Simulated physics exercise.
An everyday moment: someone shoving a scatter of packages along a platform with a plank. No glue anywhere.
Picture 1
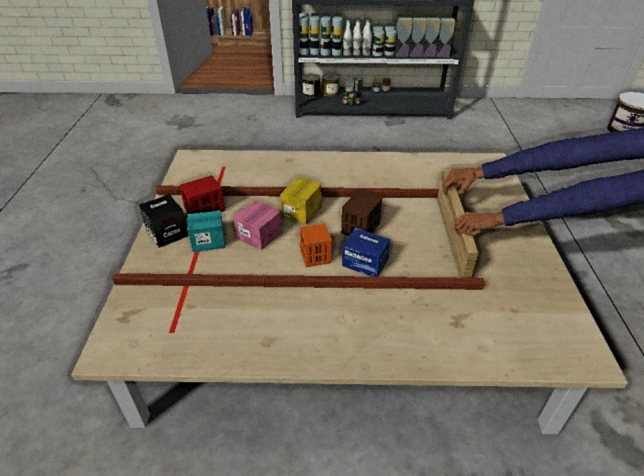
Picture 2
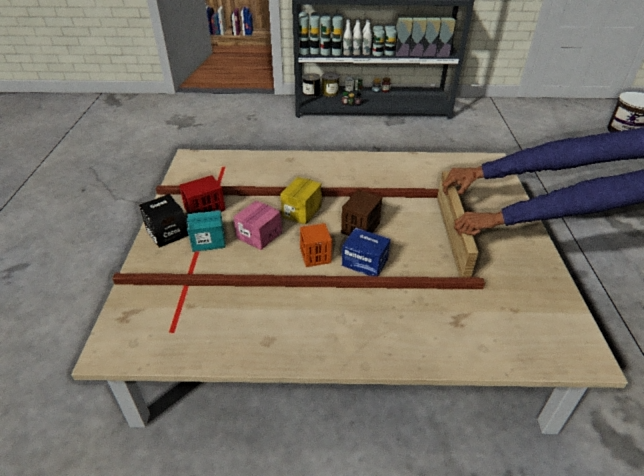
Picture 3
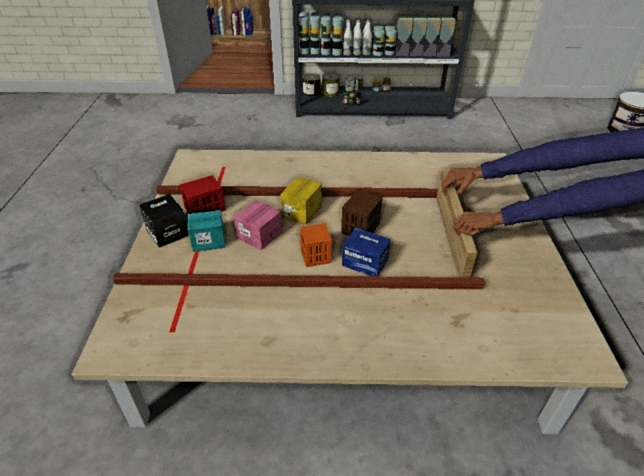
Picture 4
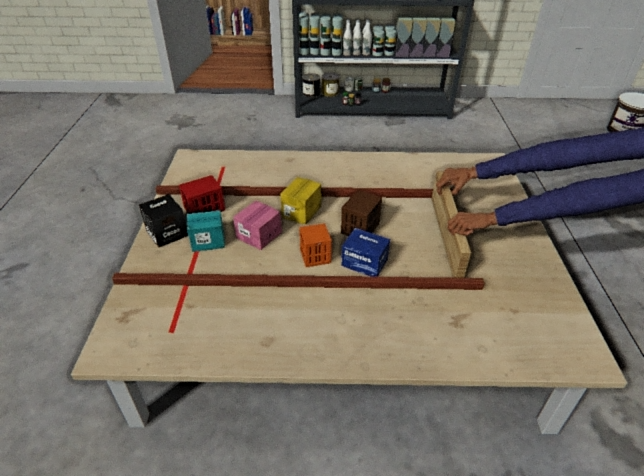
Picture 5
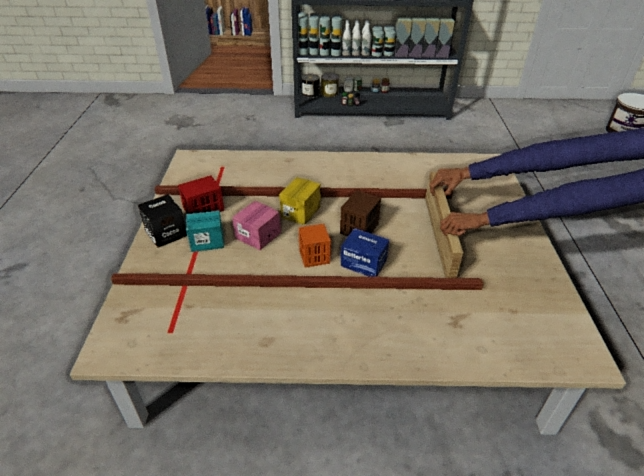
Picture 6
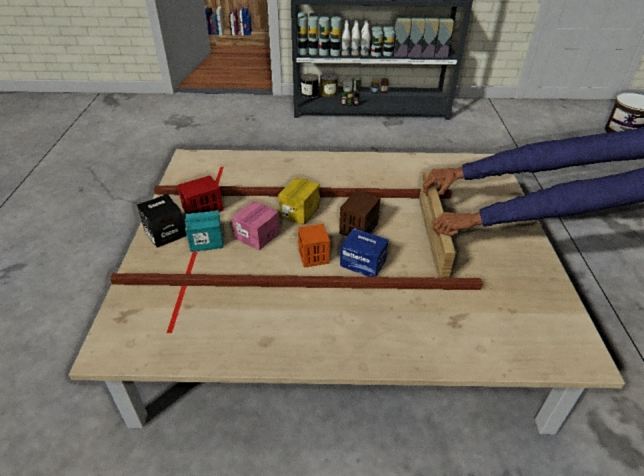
Wooden plank held in two hands sliding slightly left between brown rails on a table, the scattered colourful boxes staying still.
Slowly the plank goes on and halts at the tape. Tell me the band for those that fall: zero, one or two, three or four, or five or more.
The number that fall off is one or two.
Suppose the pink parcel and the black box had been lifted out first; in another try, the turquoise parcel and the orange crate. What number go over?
0 in the first case, 1 in the second.
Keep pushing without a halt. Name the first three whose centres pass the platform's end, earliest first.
The order is the black box, the turquoise parcel, the red crate.
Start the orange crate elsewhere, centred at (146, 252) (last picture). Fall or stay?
Then it is lost.
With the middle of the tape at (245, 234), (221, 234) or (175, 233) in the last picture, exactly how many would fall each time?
The counts: 0, 0 and 4.
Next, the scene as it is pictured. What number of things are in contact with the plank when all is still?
It touches 3.
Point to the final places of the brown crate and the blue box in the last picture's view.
Near (186, 217) and (168, 259).
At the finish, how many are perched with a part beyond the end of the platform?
3 of them.
Early on, none off yet; black box at rest near (162, 220); red crate at rest near (201, 198); turquoise parcel at rest near (205, 231).
A while later, none off yet; black box moving near (159, 220); red crate travelled a little near (192, 198); turquoise parcel travelled about its own width near (168, 240).
Finally, the number that fall off is one or two; lost, black box.
